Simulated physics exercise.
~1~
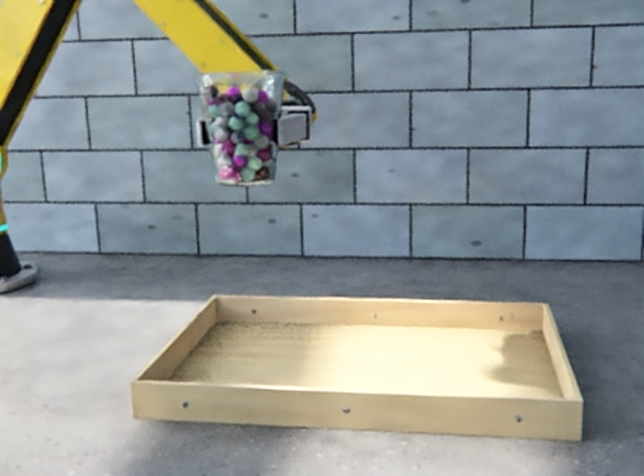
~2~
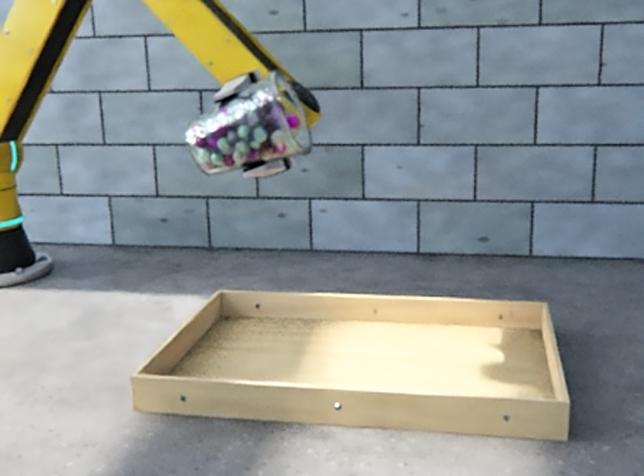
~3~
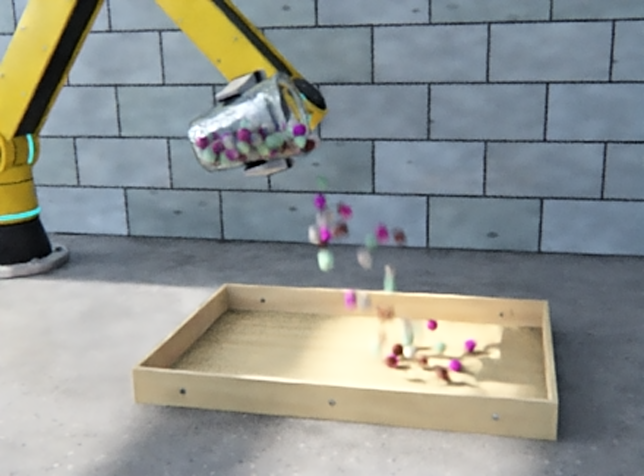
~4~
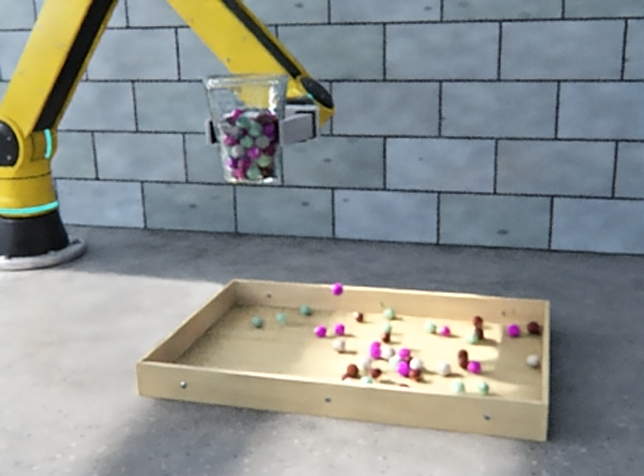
The video shows a yellow robotic arm holding a clear beaker of small colorful round sweets above a shallow wooden tray, tipping it so that many spill out and scatter across the tray, then returning it upright with a good part of the sweets still inside.
